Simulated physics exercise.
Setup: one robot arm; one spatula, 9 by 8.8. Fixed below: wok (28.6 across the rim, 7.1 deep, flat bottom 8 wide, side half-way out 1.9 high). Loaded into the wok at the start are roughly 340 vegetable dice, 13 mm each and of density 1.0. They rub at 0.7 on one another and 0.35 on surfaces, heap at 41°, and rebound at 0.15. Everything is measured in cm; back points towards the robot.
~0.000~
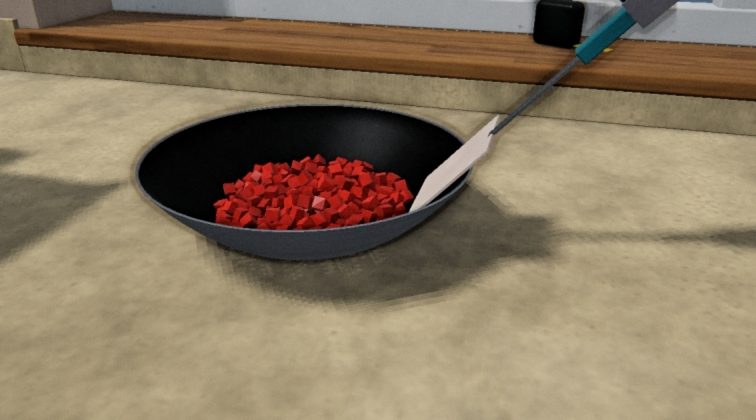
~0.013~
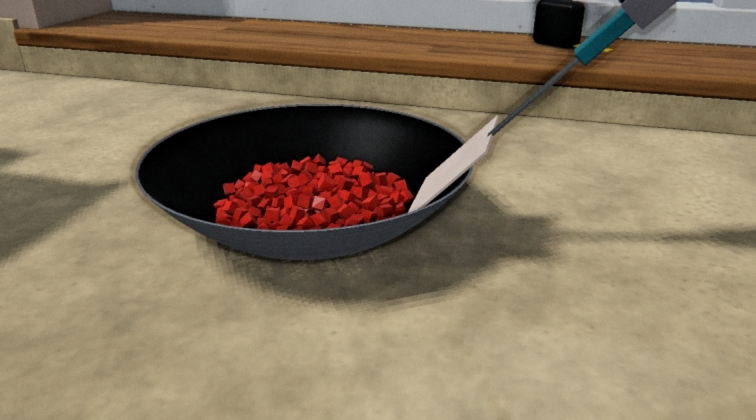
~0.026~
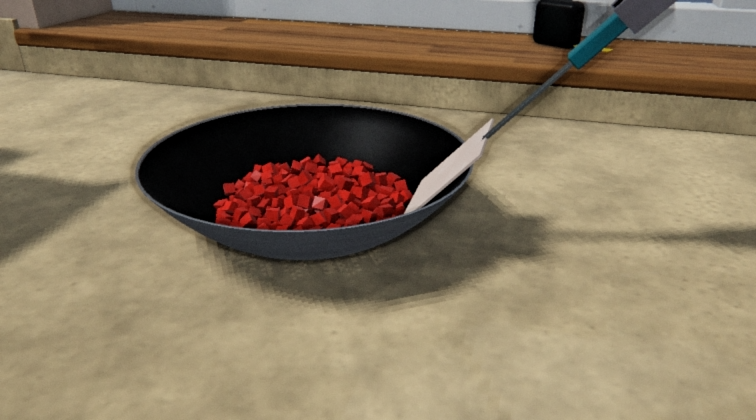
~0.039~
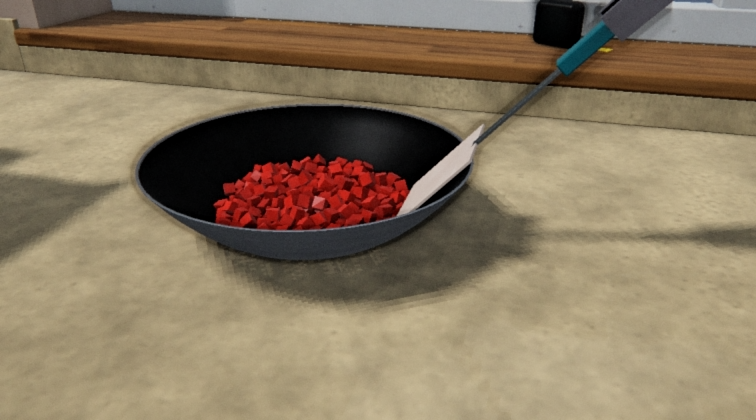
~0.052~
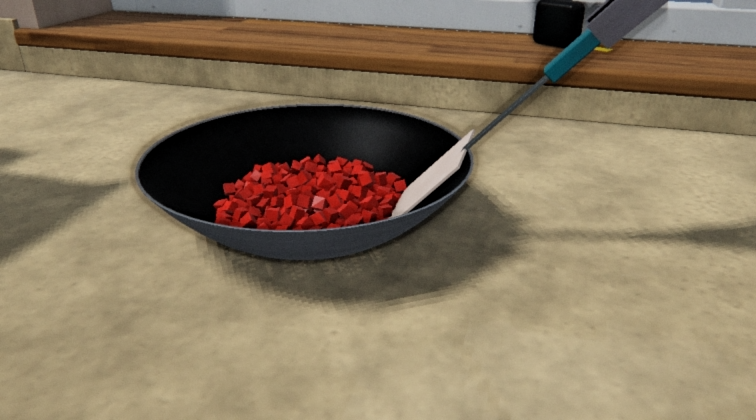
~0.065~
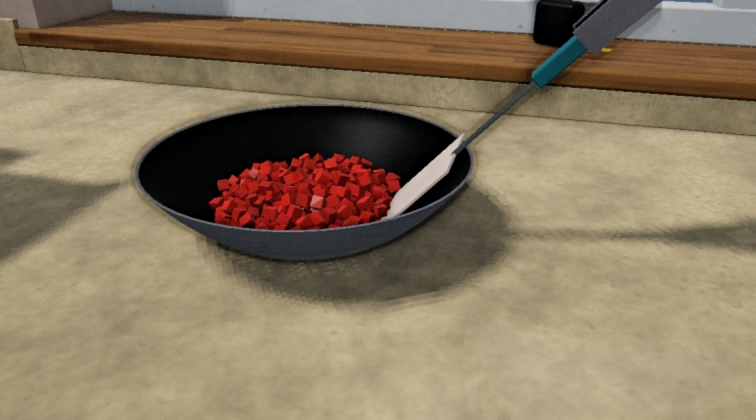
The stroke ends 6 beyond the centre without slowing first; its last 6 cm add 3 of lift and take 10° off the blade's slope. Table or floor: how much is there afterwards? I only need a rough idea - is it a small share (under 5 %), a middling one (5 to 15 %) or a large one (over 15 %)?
A middling one, 5 to 15 %.
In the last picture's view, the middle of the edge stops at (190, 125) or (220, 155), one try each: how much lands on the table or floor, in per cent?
Roughly 60 and 35 per cent.
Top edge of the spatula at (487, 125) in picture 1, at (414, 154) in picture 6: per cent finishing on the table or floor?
About 25 per cent.
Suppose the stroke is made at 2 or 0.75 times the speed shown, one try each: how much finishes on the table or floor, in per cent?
Estimates, in order: 20 % and 10 %.
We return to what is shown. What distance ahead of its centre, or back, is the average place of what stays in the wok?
What stays is shifted forward by around 6.5 cm.
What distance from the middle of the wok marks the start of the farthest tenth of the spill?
Seen from above, roughly 25 cm.
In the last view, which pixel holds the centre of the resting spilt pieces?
Close to (133, 197) in pixels.
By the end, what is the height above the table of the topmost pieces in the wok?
It reaches around 8.5 cm.
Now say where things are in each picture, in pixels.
Spatula top edge at (494, 132), sloping 48°; upper third of the load around (313, 195), from x 225 to 405, top at y 165; 339 in the wok, in the first picture.
Spatula top edge at (493, 133), sloping 48°; upper third of the load around (313, 195), from x 225 to 405, top at y 165, in the second picture.
Spatula top edge at (488, 136), sloping 48°; upper third of the load around (313, 195), from x 225 to 405, top at y 165, in the third picture.
Spatula top edge at (478, 142), sloping 48°; upper third of the load around (313, 195), from x 225 to 405, top at y 165, in the fourth picture.
Spatula top edge at (467, 147), sloping 48°; upper third of the load around (313, 193), from x 225 to 400, top at y 165, in the fifth picture.
Spatula top edge at (457, 151), sloping 48°; upper third of the load around (308, 191), from x 220 to 395, top at y 160; 339 in the wok, in the sixth picture.
After 0.14 s, sloping 48°, highest piece 7 above the table; 339 in the wok.
After 0.21 s, sloping 44°, highest piece 9 above the table; 337 in the wok, 2 on the blade or in flight.
After 0.45 s, sloping 38°, highest piece 9 above the table; 314 in the wok, 24 on the table or floor, 1 on the blade or in flight.
After 1.50 s, sloping 38°, highest piece 8 above the table; 314 in the wok, 25 on the table or floor.
At rest, 314 in the wok, 25 on the table or floor. That is 7 % on the table or floor.
